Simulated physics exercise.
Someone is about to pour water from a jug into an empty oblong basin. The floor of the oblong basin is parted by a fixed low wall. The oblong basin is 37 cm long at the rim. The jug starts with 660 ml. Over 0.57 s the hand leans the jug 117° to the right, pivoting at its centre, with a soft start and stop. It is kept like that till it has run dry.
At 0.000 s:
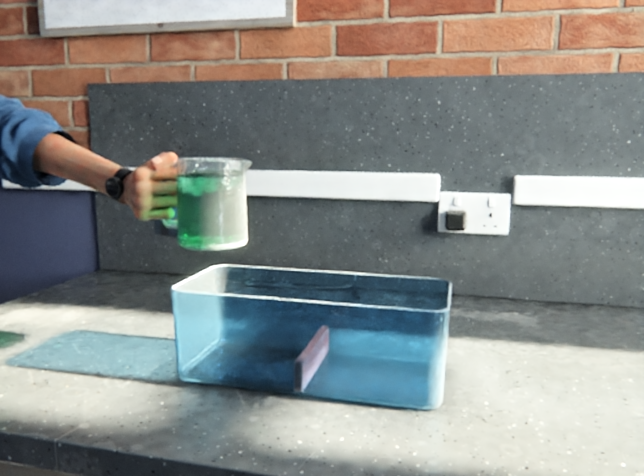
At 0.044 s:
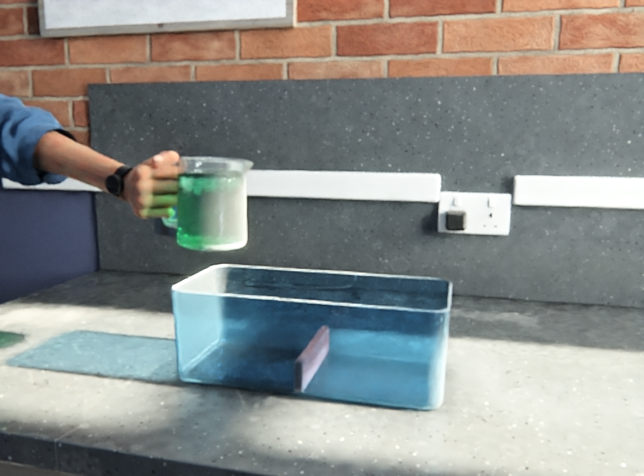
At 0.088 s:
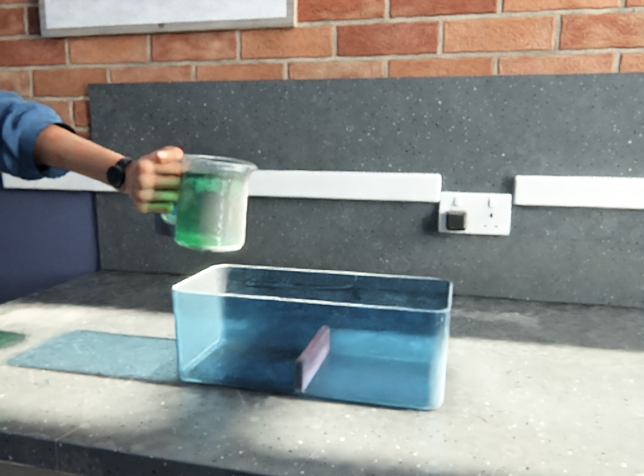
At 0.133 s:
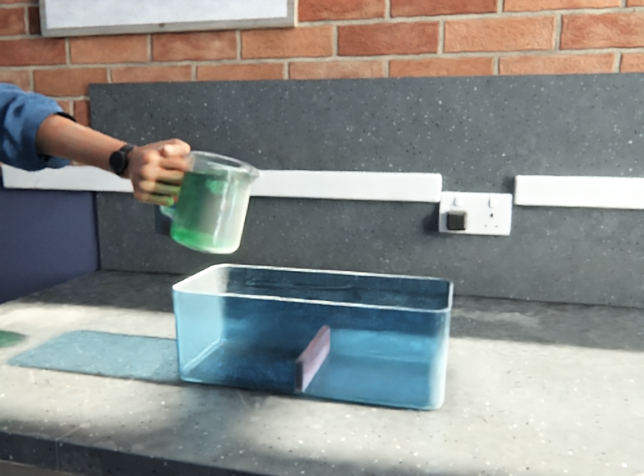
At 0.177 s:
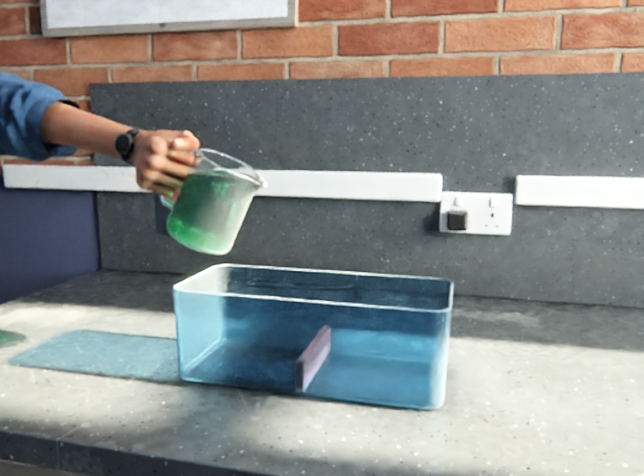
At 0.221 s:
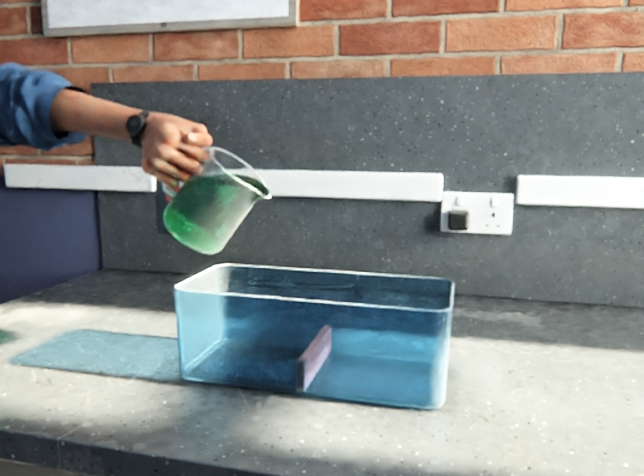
On a speckled grey worktop, a hand gradually tilting a glass jug of green liquid rightward above a blue see-through basin.
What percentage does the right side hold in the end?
The far part has some 10 per cent.
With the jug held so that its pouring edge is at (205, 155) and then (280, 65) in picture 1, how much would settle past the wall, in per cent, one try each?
In turn about 10 and 90 per cent.
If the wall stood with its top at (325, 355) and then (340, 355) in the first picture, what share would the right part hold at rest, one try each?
In turn about 15 and 15 per cent.
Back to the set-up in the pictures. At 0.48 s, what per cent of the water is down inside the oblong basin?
Some 26 per cent.
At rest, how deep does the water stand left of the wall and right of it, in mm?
Left about 22 mm, right about 2 mm.
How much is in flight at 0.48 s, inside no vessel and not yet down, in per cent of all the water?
Some 20 per cent.
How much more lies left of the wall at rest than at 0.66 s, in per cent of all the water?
Some 12 per cent.
After 0.48 s the tilt is 109° and 54 per cent is still to pour, 21 is left of the wall and 5 right of it.
After 0.66 s the tilt is 117° and 10 per cent is still to pour, 75 is left of the wall and 7 right of it.
After 0.86 s the tilt is 117° and 1 per cent is still to pour, 87 is left of the wall and 9 right of it.
After 1.07 s the tilt is 117° and 0 per cent is still to pour, 87 is left of the wall and 10 right of it.
In the end 87 per cent lies left of the wall, 10 right of it and 3 outside.
